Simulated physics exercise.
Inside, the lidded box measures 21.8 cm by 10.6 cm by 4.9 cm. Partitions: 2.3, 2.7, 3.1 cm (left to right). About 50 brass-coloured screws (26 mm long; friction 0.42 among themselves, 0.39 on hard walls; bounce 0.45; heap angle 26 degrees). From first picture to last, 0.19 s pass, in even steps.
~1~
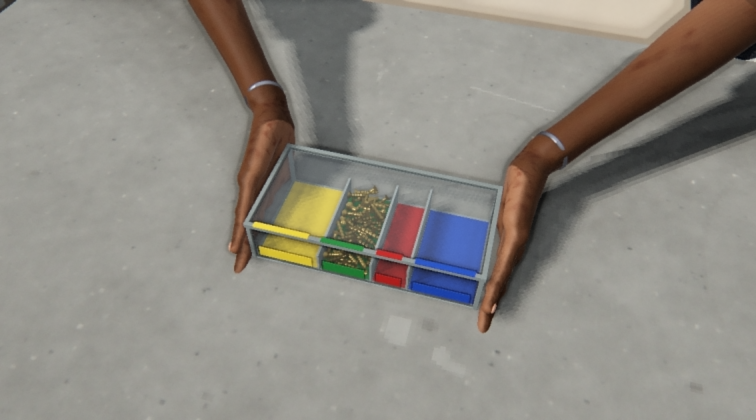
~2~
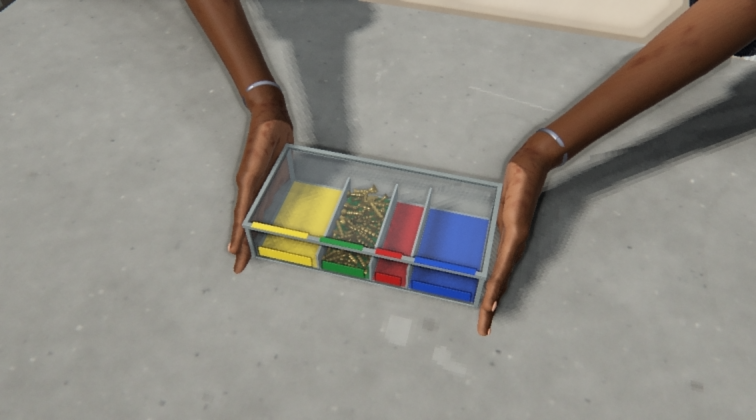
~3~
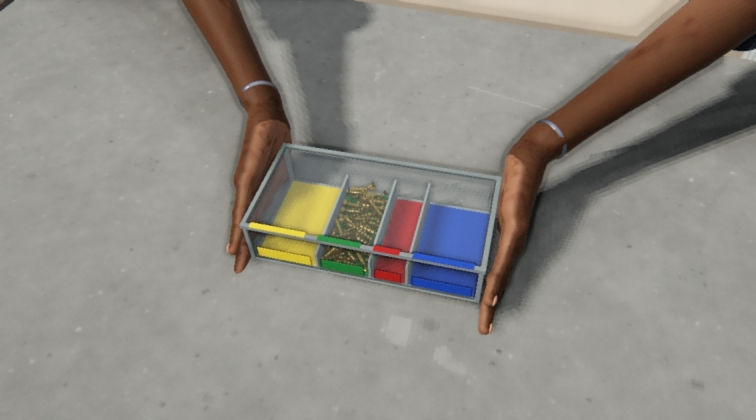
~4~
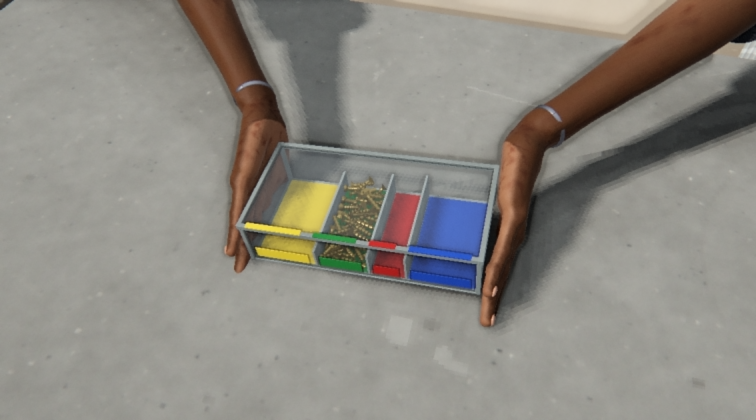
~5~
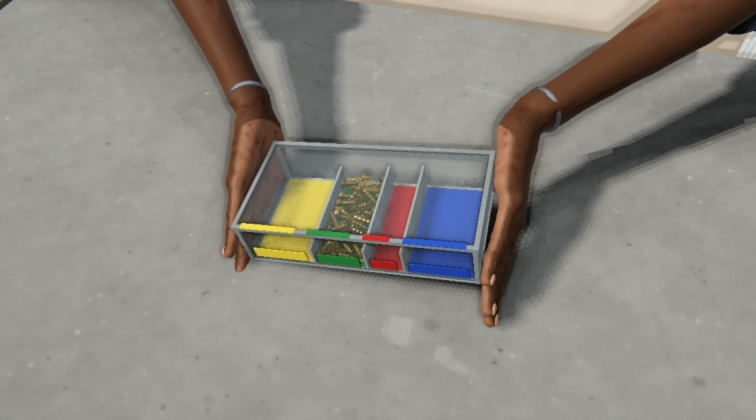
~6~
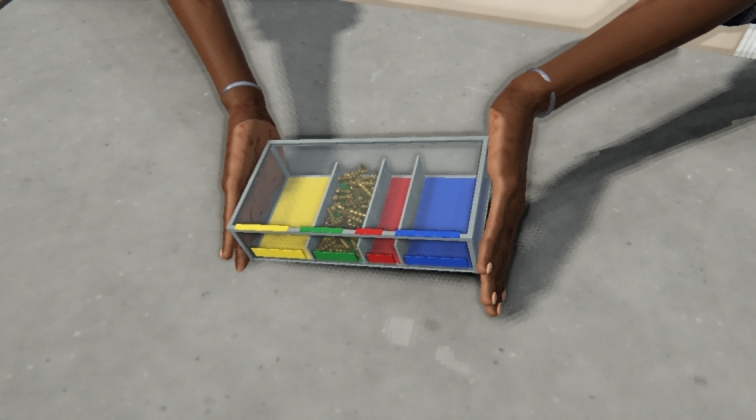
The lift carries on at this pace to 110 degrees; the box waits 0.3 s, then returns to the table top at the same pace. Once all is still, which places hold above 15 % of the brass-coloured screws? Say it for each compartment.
Red: Under, blue: Under, green: Under, yellow: Over.
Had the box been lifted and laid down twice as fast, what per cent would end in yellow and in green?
Yellow 95; green 5.
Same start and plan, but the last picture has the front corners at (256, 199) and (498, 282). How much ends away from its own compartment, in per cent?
In that case some 85 per cent.
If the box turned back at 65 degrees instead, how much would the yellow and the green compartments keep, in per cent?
In that case yellow 10; green 90.
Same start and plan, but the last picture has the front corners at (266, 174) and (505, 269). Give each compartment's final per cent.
Red 0, blue 100, green 0, yellow 0.
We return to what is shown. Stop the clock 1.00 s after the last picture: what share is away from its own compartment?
Some 85 per cent.
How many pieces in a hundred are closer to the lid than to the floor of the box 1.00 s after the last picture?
Some 90 per cent.
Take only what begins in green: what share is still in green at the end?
Roughly 0 per cent.
Then, 1.00 s after the last picture, tilt 110 degrees; green 15 %, yellow 85 %.
Then, 1.66 s after the last picture, tilt 59 degrees; yellow 100 %.
Then, 2.37 s after the last picture, tilt 0 degrees; yellow 100 %.
In the end, red 0 %, blue 0 %, green 0 %, yellow 100 %.
